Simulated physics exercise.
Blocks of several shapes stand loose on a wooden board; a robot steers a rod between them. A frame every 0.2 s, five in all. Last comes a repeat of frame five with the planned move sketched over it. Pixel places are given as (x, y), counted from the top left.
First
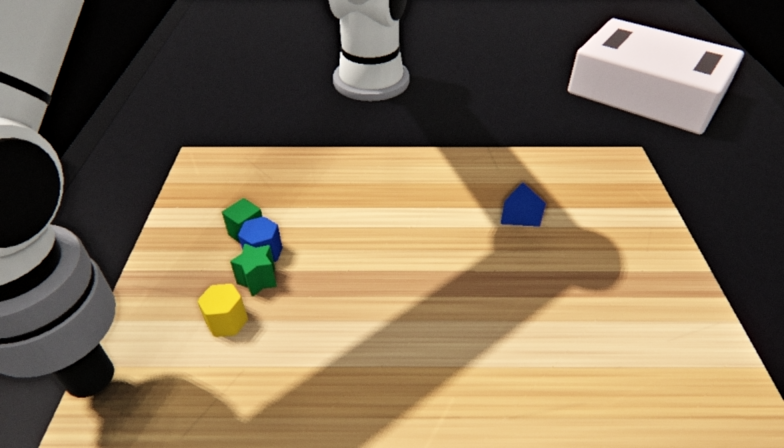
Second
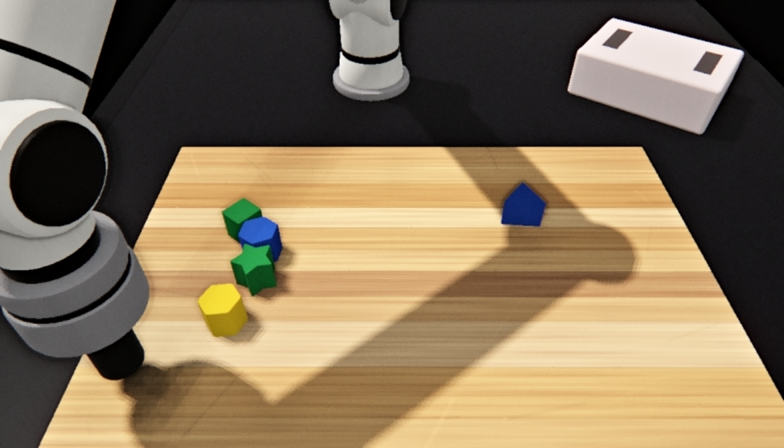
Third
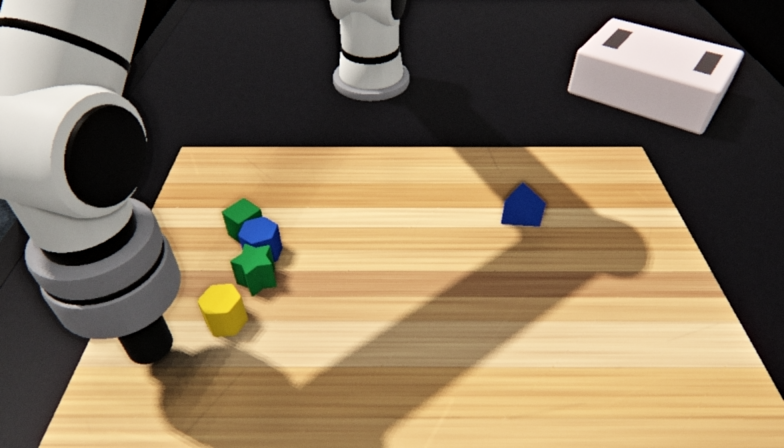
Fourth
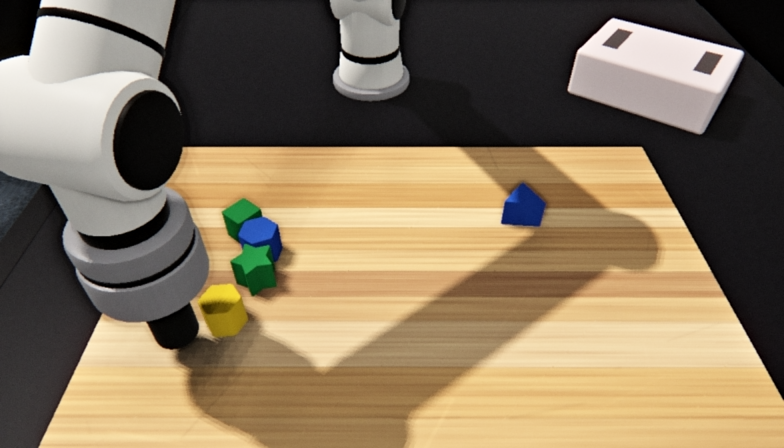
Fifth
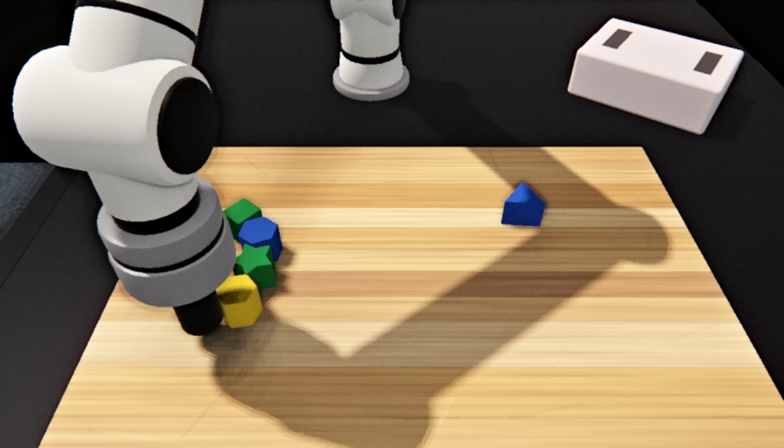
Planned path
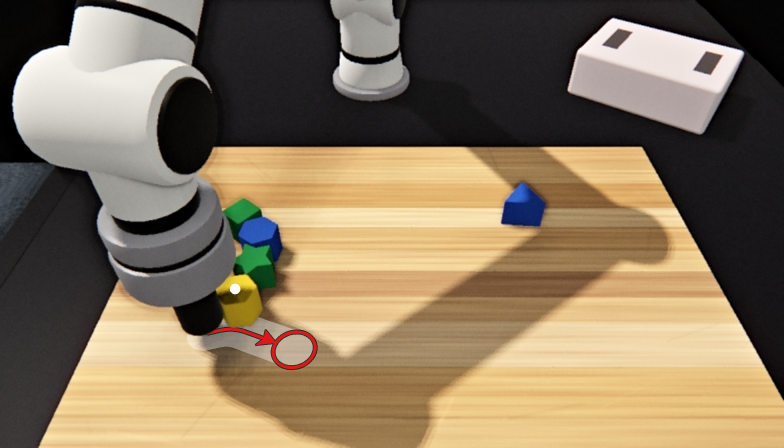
On a wooden board scattered with small colored blocks, a robot arm moved its black rod in from the left toward the yellow block, then nudged it slightly right beside the green star.
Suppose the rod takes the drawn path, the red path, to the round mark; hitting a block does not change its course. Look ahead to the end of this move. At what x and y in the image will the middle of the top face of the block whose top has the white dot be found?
The top centre is at (270, 283).
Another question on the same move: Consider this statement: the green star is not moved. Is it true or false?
My answer: False.
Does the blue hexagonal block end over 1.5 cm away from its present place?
No, that is not how it ends up.
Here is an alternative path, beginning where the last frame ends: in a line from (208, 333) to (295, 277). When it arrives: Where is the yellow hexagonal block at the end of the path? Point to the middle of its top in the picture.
It comes to (328, 261).
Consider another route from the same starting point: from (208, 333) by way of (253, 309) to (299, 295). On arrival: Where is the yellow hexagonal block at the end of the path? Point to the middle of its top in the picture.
Just about (330, 259).
The line goes from (208, 333) via (239, 330) and (266, 339), ending at (294, 349); the dot is on the yellow hexagonal block.
What follows on the original path. Halfway along, rod (249, 321); yellow hexagonal block (270, 283), turned 35° anticlockwise; green star (263, 252), turned 30° anticlockwise.
At the end, rod (291, 336); yellow hexagonal block (270, 283), turned 35° anticlockwise; green star (263, 252), turned 30° anticlockwise; blue hexagonal block unmoved.
